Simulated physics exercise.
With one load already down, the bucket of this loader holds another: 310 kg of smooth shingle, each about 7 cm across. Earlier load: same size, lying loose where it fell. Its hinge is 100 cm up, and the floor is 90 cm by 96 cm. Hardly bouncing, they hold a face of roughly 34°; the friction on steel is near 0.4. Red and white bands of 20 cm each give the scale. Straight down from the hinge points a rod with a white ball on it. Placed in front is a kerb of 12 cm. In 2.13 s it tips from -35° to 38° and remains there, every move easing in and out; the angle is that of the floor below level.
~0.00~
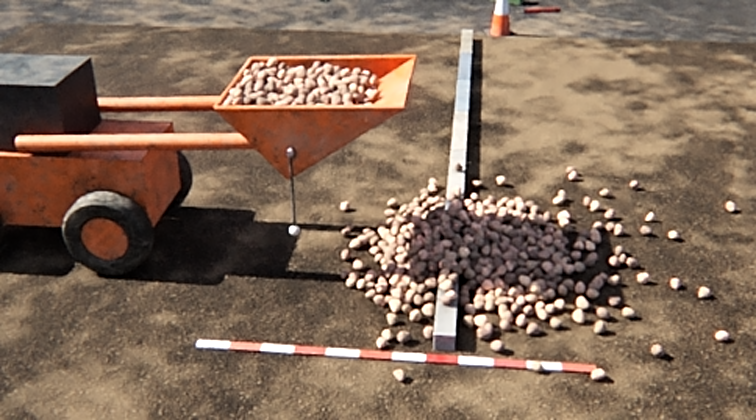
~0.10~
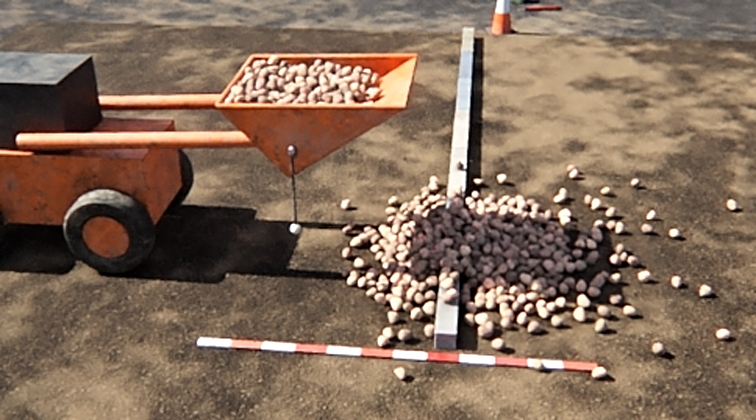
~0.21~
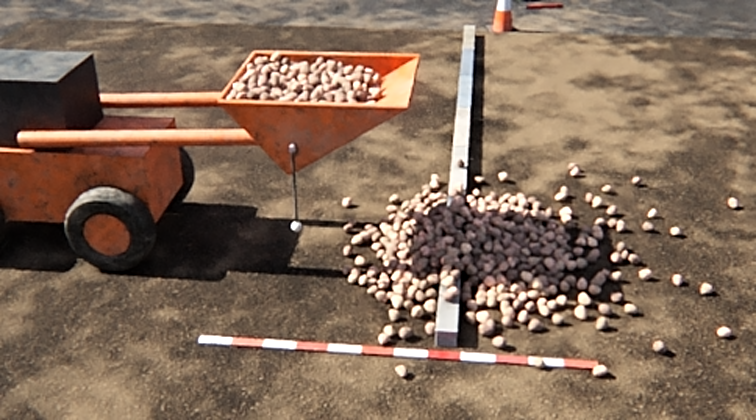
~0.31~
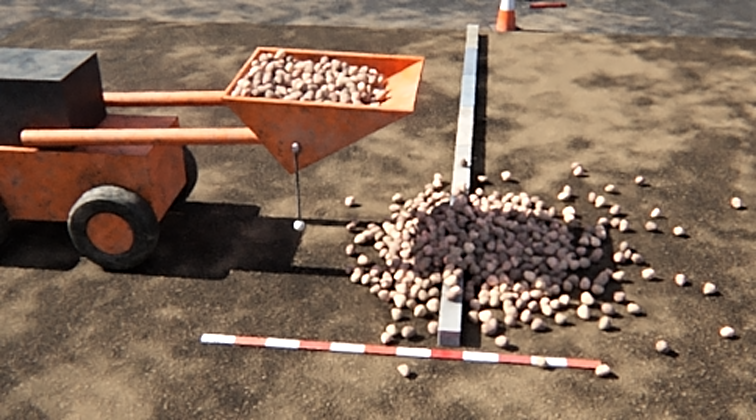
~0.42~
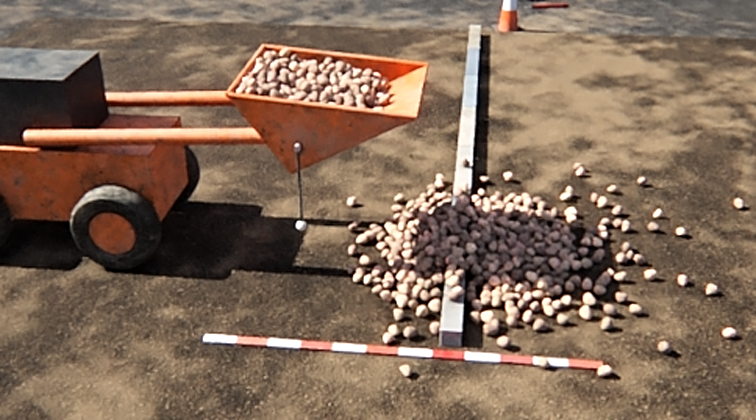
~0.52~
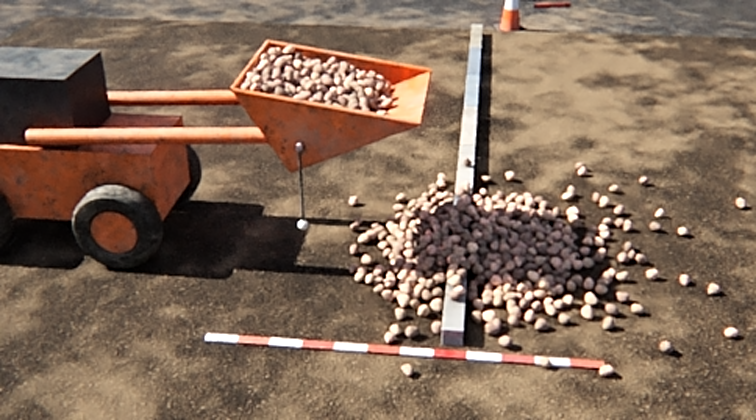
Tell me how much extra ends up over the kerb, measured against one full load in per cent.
The extra comes to about 22 percent of a load.
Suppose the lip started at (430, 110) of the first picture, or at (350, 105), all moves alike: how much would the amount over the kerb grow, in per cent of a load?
Case one about 50 %, case two about 0 %.
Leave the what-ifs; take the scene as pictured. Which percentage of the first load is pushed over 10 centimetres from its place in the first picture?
Estimate: 15 %, roughly.
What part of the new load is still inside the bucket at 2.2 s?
About 15 percent.
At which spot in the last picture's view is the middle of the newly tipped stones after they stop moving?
I'd say close to (428, 232).
After 1.6 s the floor is at 27°; in per cent of one load, 91 in the bucket, 50 on this side of the kerb, 58 over the kerb; the foremost stones are at (688, 240).
After 2.2 s the floor is at 38°; in per cent of one load, 15 in the bucket, 115 on this side of the kerb, 70 over the kerb; the foremost stones are at (688, 240).
After 2.6 s the floor is at 38°; in per cent of one load, 0 in the bucket, 121 on this side of the kerb, 79 over the kerb; the foremost stones are at (688, 240).
After 5.1 s the floor is at 38°; in per cent of one load, 0 in the bucket, 120 on this side of the kerb, 80 over the kerb; the foremost stones are at (688, 240). Net gain over the kerb, 22.
